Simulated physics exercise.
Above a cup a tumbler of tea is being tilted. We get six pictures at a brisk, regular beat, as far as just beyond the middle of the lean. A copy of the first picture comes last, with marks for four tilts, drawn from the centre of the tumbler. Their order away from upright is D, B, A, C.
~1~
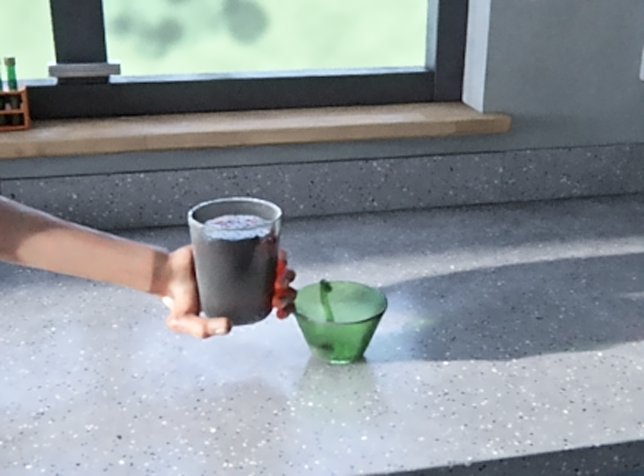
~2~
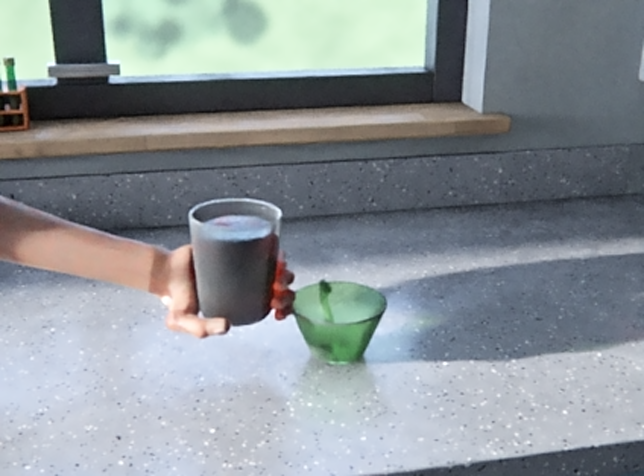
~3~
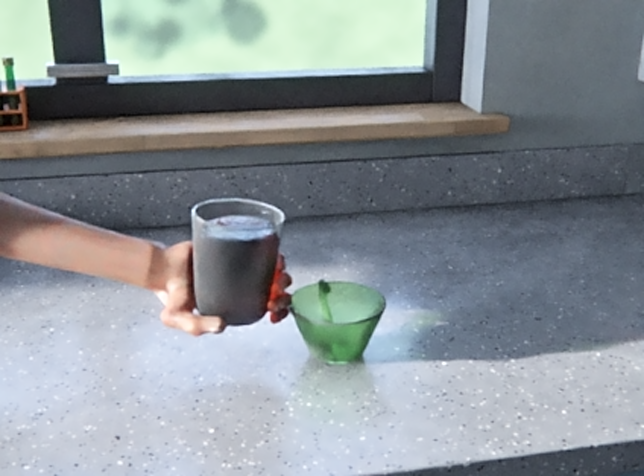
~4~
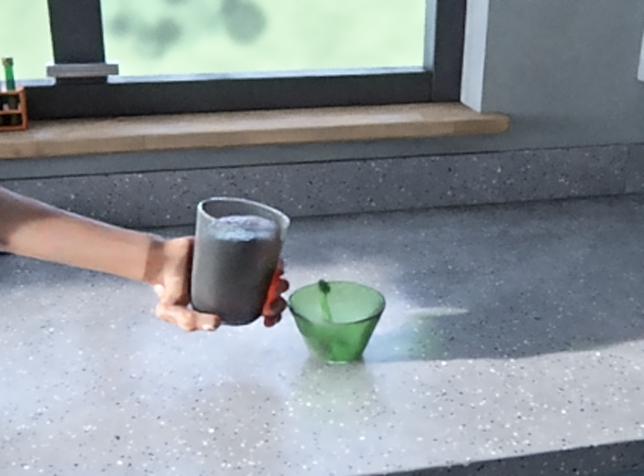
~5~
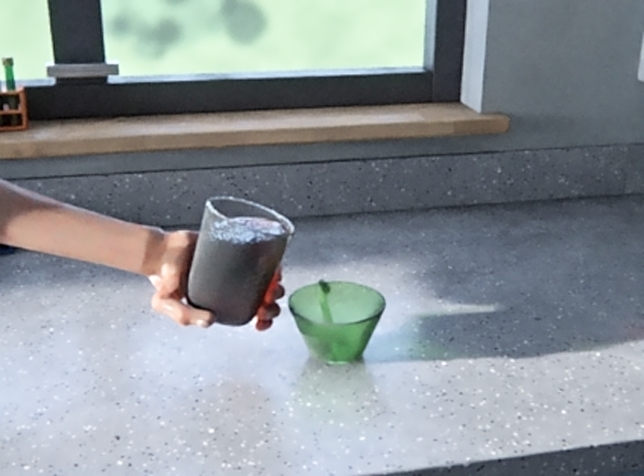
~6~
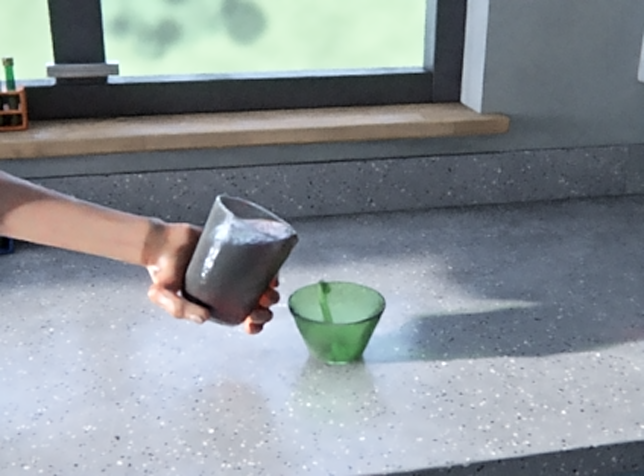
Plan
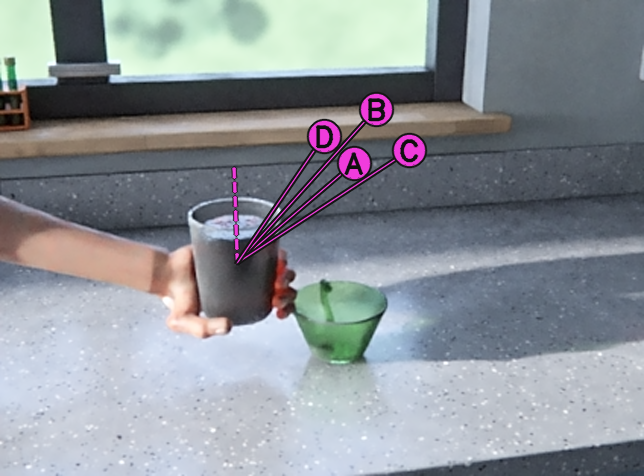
We see a hand holding a dark tumbler of liquid upright beside a small green cup on a speckled grey counter below a window. The hand then gradually tilts the tumbler to the right, with nothing pouring out.
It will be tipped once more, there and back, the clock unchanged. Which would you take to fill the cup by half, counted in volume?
Best: C.
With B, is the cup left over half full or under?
Under half.
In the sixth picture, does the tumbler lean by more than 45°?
No, it does not.
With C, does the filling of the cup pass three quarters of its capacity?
No.
In magenta, A at (341, 174); B at (364, 121); C at (395, 159); D at (314, 150).
If A is chosen, the cup ends with about 35 % of what it can hold.
If B is chosen, the cup ends with about 21 % of what it can hold.
If C is chosen, the cup ends with about 51 % of what it can hold.
If D is chosen, the cup ends with about 11 % of what it can hold.
